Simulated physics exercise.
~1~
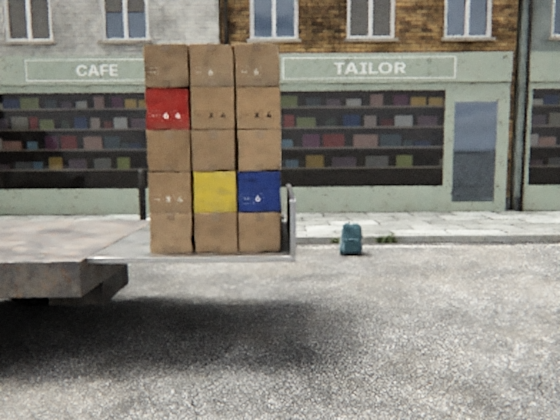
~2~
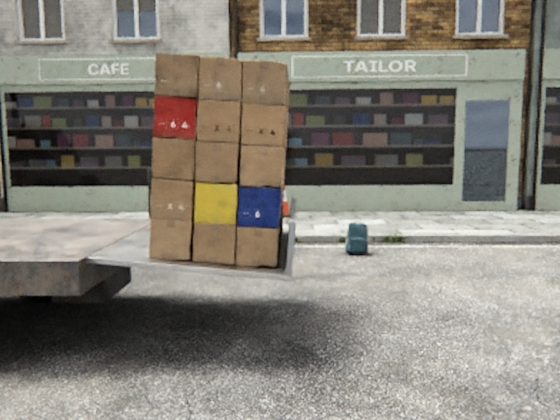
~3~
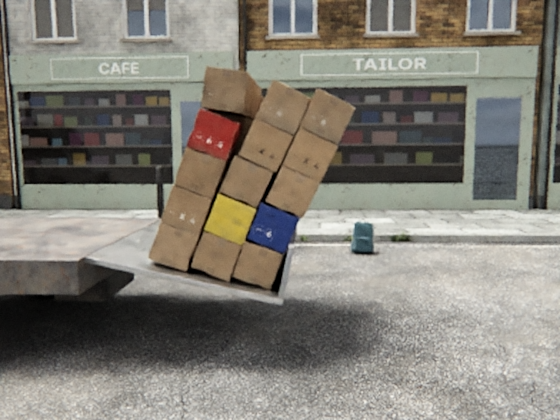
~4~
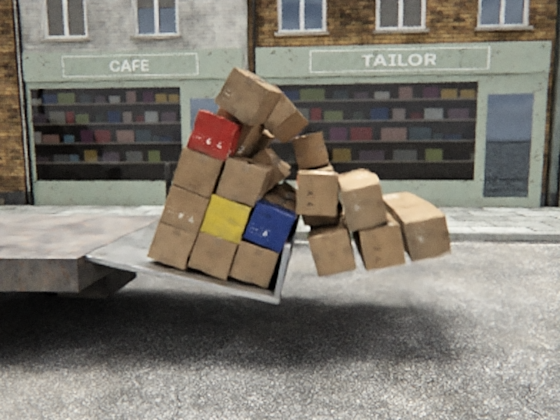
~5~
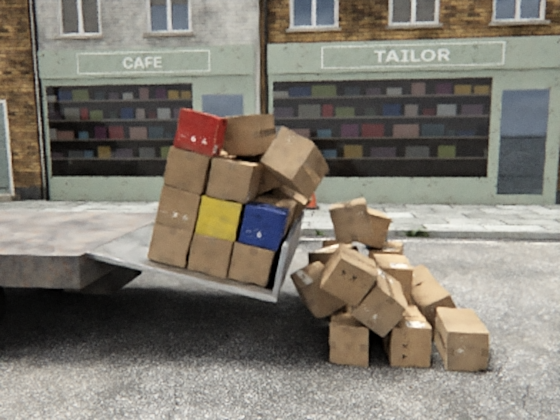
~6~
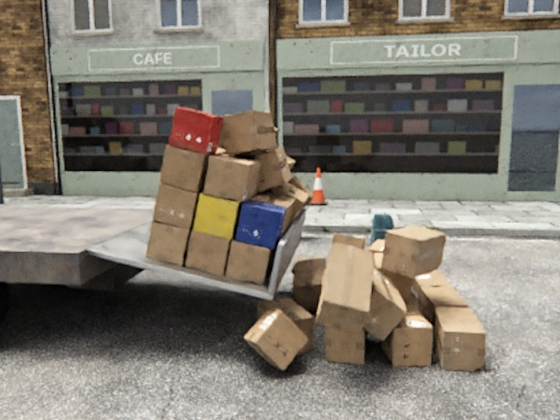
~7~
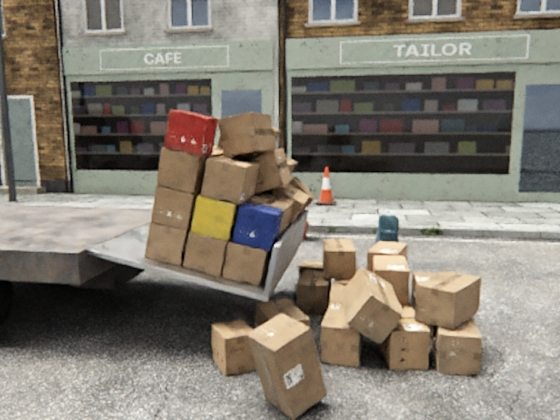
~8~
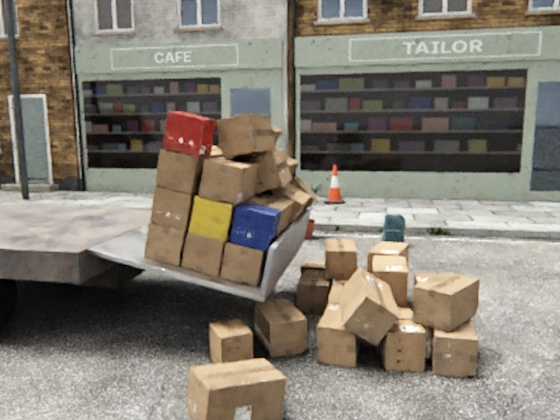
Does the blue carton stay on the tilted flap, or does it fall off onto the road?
The blue carton stays on the flap. It leans with the stack near the lower edge but is still resting there at the end, while many brown cartons lie on the road.
At first, a tall stack of brown cartons, with a red, a yellow and a blue one among them, stands on a flap at the back of a flat-bed, across from a cafe and a tailor. The flap dips down to the right and the whole stack leans with it. The upper and right-hand cartons then topple off the edge and pile up on the road. A few more slide and tumble down after them, one rolling toward the viewer. Finally the flap rests tilted, still holding the red, yellow and blue cartons among a jumbled remainder.
